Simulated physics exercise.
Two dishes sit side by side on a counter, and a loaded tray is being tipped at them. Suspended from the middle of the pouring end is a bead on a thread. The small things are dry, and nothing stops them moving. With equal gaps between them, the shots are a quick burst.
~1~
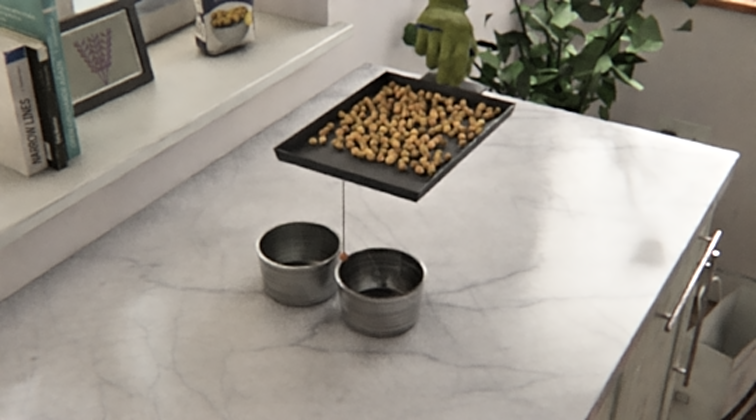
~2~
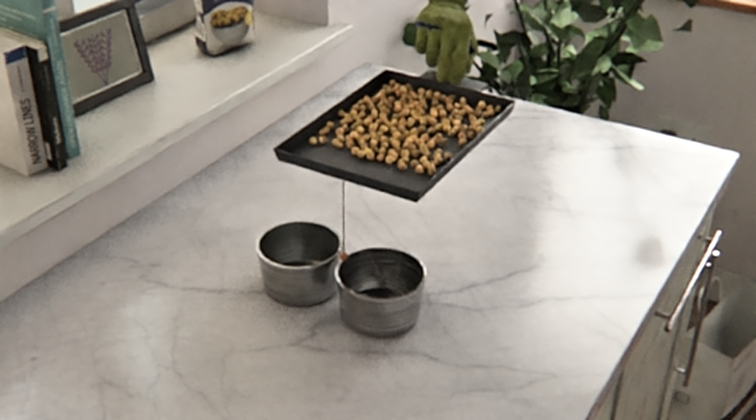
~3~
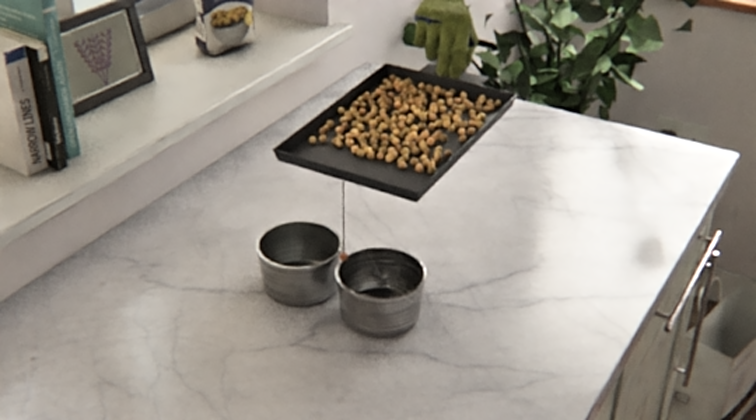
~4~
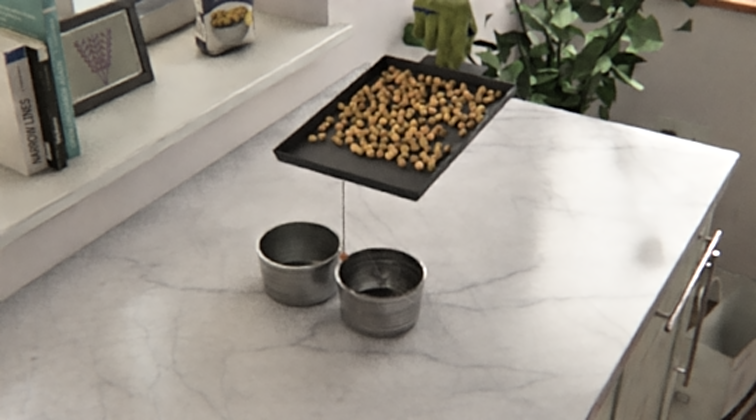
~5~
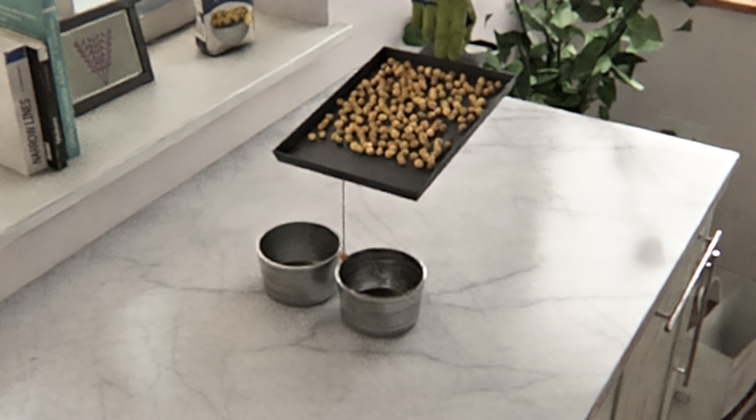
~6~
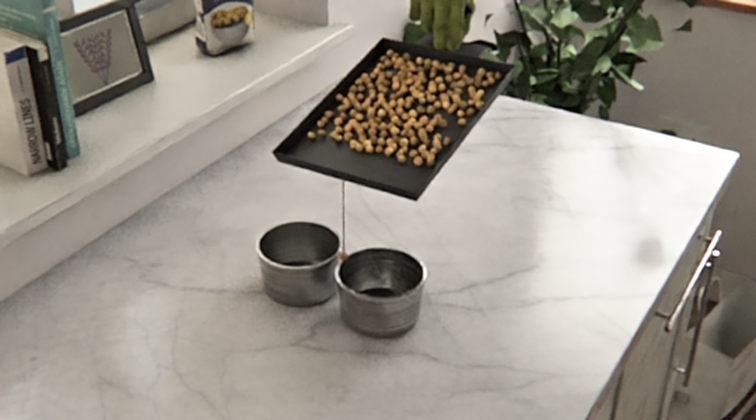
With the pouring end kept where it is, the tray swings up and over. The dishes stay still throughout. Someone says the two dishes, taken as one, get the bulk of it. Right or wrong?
Wrong, they get less than half.
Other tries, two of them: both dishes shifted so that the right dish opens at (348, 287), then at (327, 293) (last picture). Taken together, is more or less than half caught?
With the first shift the pair saves beyond half; with the second, beyond half.
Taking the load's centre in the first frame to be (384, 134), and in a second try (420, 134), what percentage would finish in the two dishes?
You'd get 10 % the first time and 20 % the second.
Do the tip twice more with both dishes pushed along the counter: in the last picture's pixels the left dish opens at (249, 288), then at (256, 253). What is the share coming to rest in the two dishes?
You'd end up with around 50 per cent and then around 70 per cent.
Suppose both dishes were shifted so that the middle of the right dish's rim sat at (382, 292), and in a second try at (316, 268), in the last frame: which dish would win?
One: The dish on the left. Two: The dish on the right.
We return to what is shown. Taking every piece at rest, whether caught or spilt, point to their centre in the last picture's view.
Last view, resting centre - approx. (295, 332).
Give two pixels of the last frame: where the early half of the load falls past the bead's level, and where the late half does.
First part (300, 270), rest (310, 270).
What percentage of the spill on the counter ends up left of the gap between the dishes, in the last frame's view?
Close to 80 in a hundred.
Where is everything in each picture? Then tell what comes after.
Corners of the pouring end (278, 148) and (417, 190), level; middle of the load (403, 124), dried chickpeas; left dish (276, 281); right dish (358, 311); bead on its thread (344, 257), in the first frame.
Corners of the pouring end (278, 148) and (417, 190), level; middle of the load (403, 123), in the second frame.
Corners of the pouring end (277, 148) and (416, 190), tipped barely, level across its low end; middle of the load (402, 119), in the third frame.
Corners of the pouring end (277, 149) and (416, 190), tipped a little, level across its low end; middle of the load (402, 114), in the fourth frame.
Corners of the pouring end (276, 150) and (416, 190), tipped a little, level across its low end; middle of the load (402, 108), in the fifth frame.
Corners of the pouring end (276, 151) and (415, 190), tipped a little, level across its low end; middle of the load (401, 103); left dish (276, 281); right dish (358, 311), in the sixth frame.
Just after the last frame, tray tipped steeply; almost all on the tray; just a few outside both; just a few in the air.
A moment on, tray tipped right over; the larger part on the tray; just a few in the left dish; about a tenth outside both; just a few in the air.
Further on, tray tipped past a quarter turn; just a few in the right dish; about a tenth in the left dish; the larger part outside both.
When it is over, tray tipped past a quarter turn; just a few in the right dish; about a tenth in the left dish; the larger part outside both.
